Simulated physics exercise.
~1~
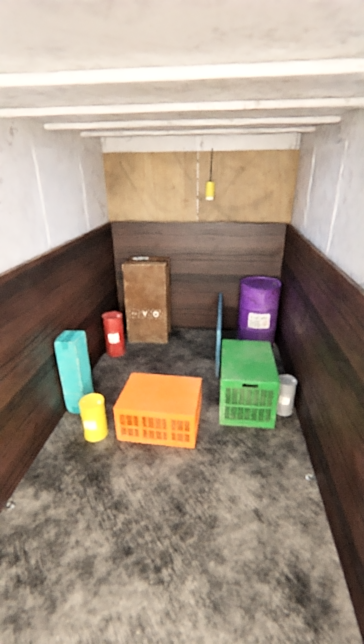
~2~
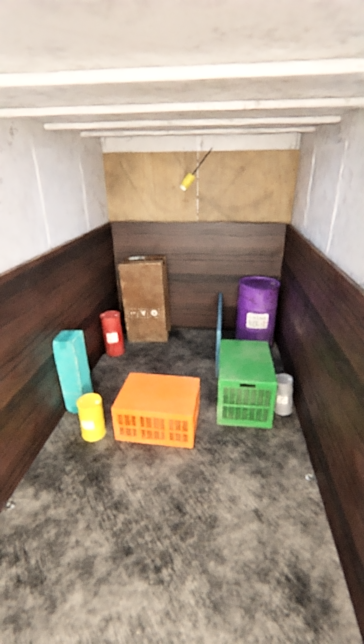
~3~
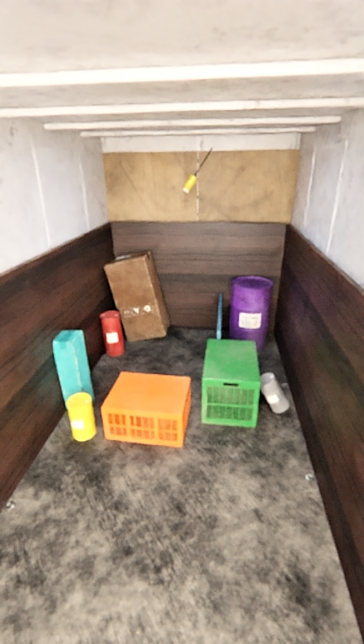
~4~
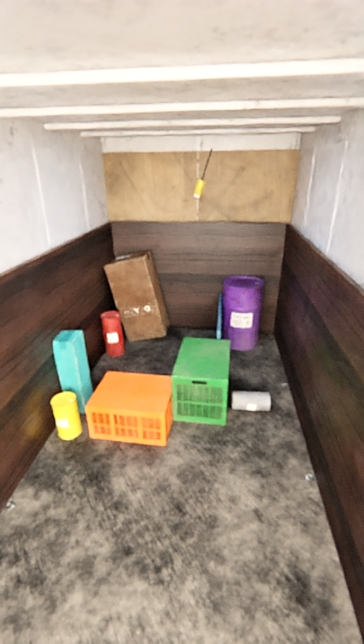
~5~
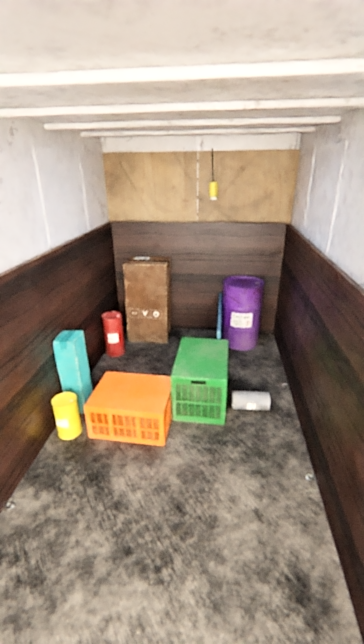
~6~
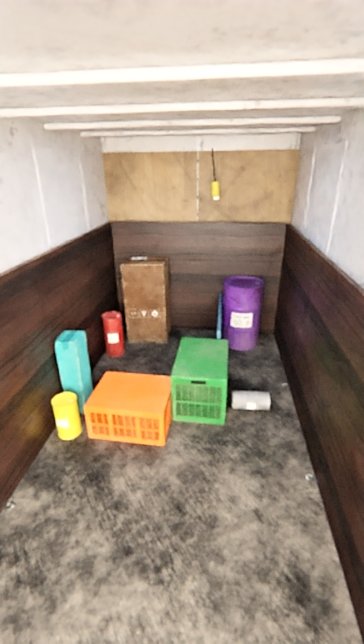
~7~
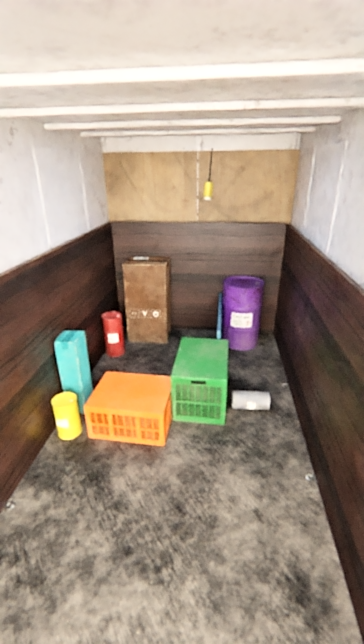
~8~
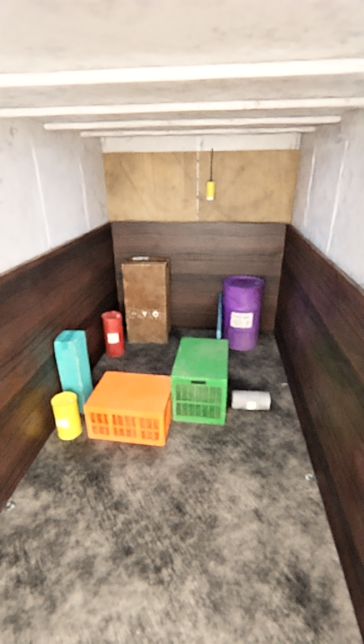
An orange chest sits mid-floor in a van's load bay, viewed facing forwards, with a green chest and small grey canister to its right. A yellow canister and turquoise box stand on the left, a red canister and tall brown box behind them, and a purple drum at the back right. The yellow tag hanging ahead swings left, and the brown box tilts left. The chests, drum and yellow canister slide left while the grey canister leans and topples. The brown box settles upright again, the tag hangs straight, and the grey canister stays on its side.
